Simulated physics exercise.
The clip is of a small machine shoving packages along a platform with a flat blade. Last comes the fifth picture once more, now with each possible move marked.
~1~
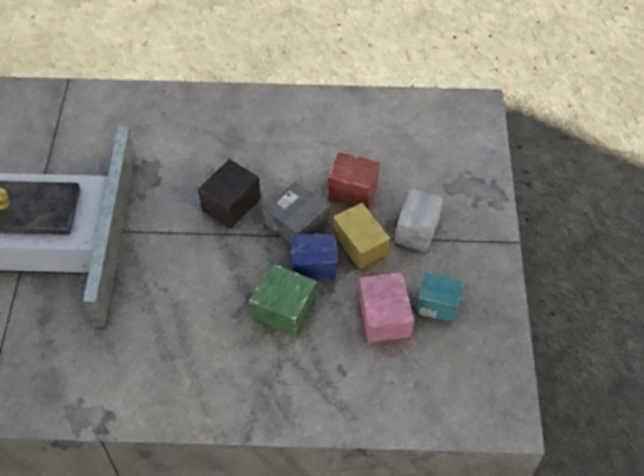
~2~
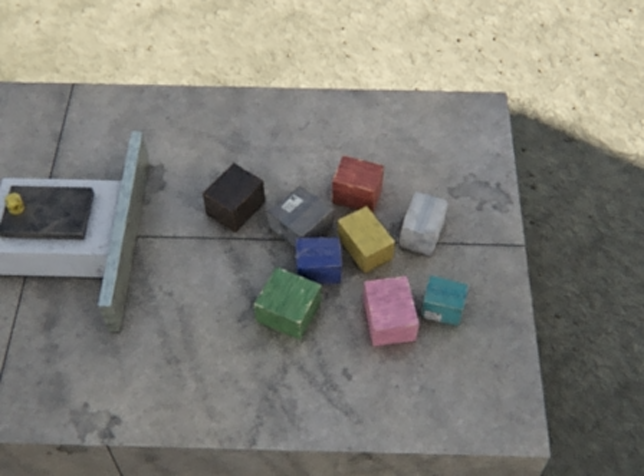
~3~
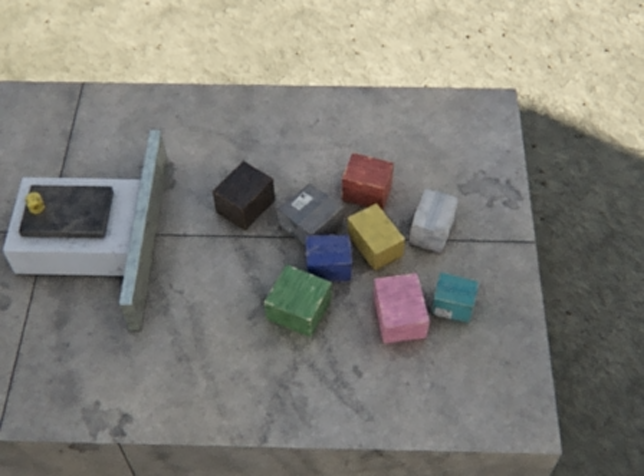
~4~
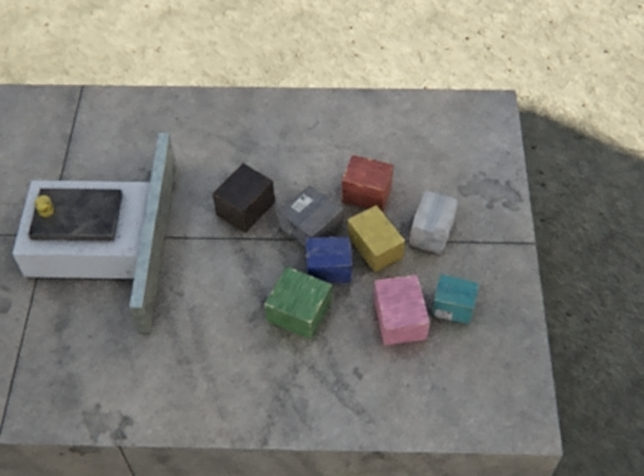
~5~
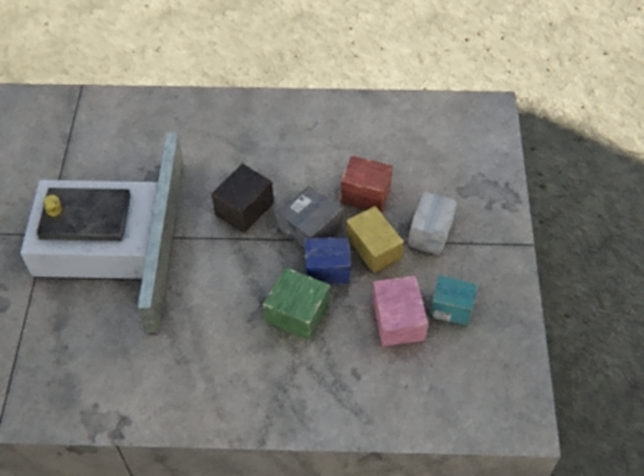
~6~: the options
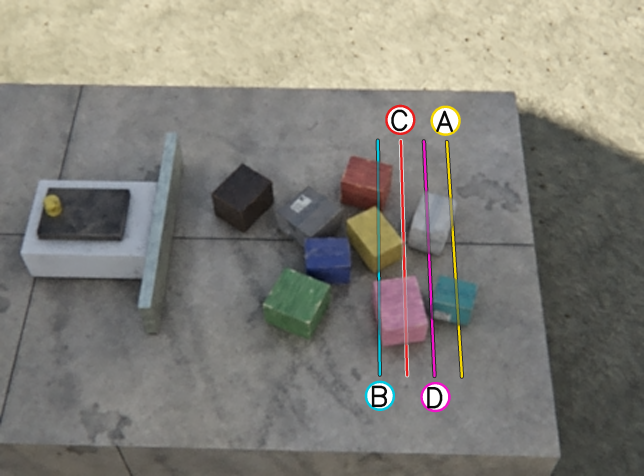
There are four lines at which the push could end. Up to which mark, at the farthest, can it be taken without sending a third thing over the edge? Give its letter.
A is the last line within the limit.
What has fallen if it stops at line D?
It is the turquoise parcel.
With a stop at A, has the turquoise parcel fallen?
Yes.
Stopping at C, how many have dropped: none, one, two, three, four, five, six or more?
The count is none.
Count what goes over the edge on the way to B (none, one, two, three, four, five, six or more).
The count is none.
On the marked copy, A at (454, 249); B at (379, 247); C at (404, 248); D at (429, 248).
Following A. Soon after the start, robot (197, 215); black crate (296, 186); yellow crate (379, 242).
Later, robot (303, 217); turquoise parcel (490, 300); white parcel (458, 220).
In the end, robot (384, 219); turquoise parcel over the edge; white parcel over the edge; two fallen.
As for the rest, B is within the limit but short; C is within the limit but short; D is within the limit but short.
